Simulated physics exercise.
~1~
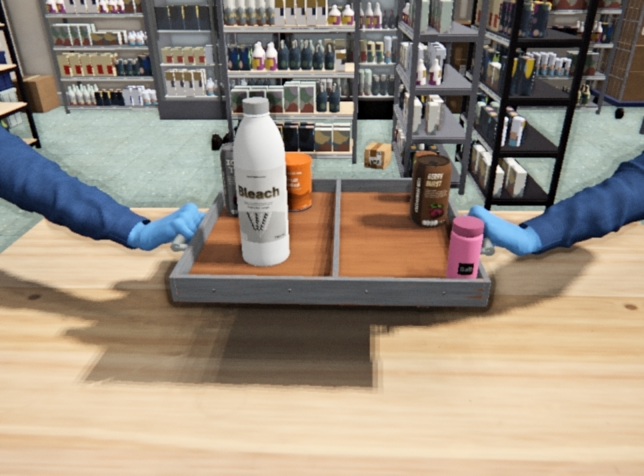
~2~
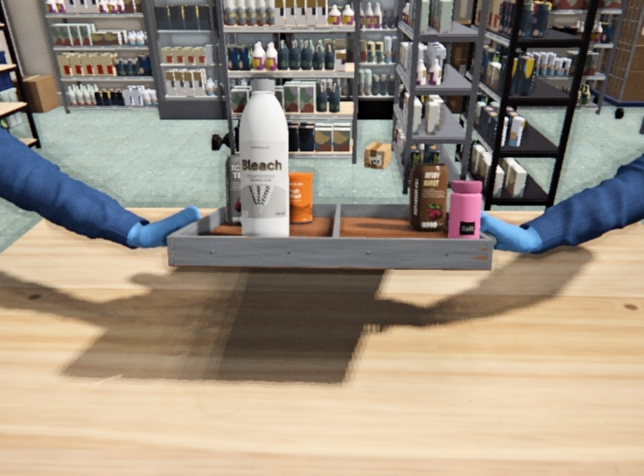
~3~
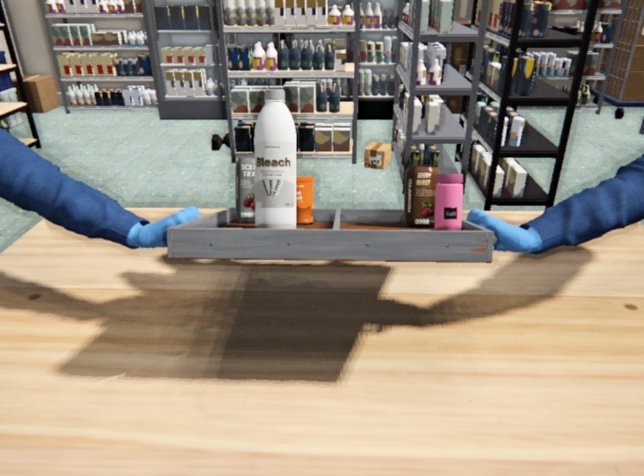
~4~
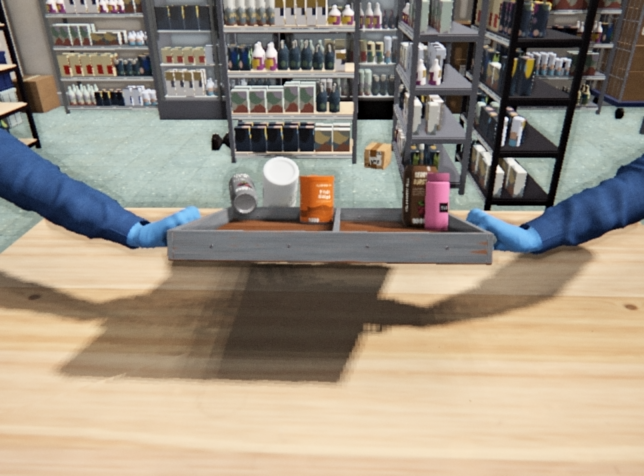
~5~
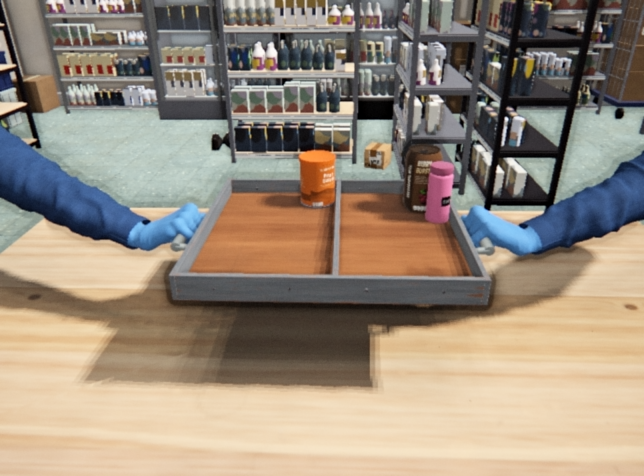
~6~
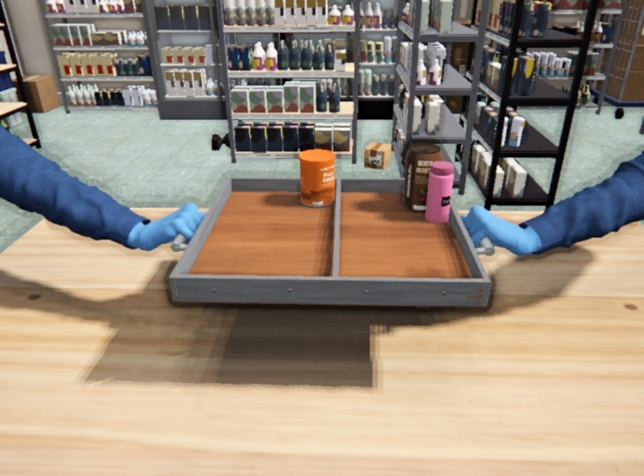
Two blue-gloved hands hold a grey-rimmed tray with a brown base and a cross bar above a pale wooden table, seen from a fixed view facing shop shelves. On it stand a tall white bleach bottle and an orange tin to the left, with a dark brown can and a pink shaker to the right. The tray's far edge dips, and the white bottle slides away, tips over the far side and drops from sight, along with a grey can. The pink shaker slides back beside the brown can. The tray levels, with the orange tin, brown can and pink shaker still upright.
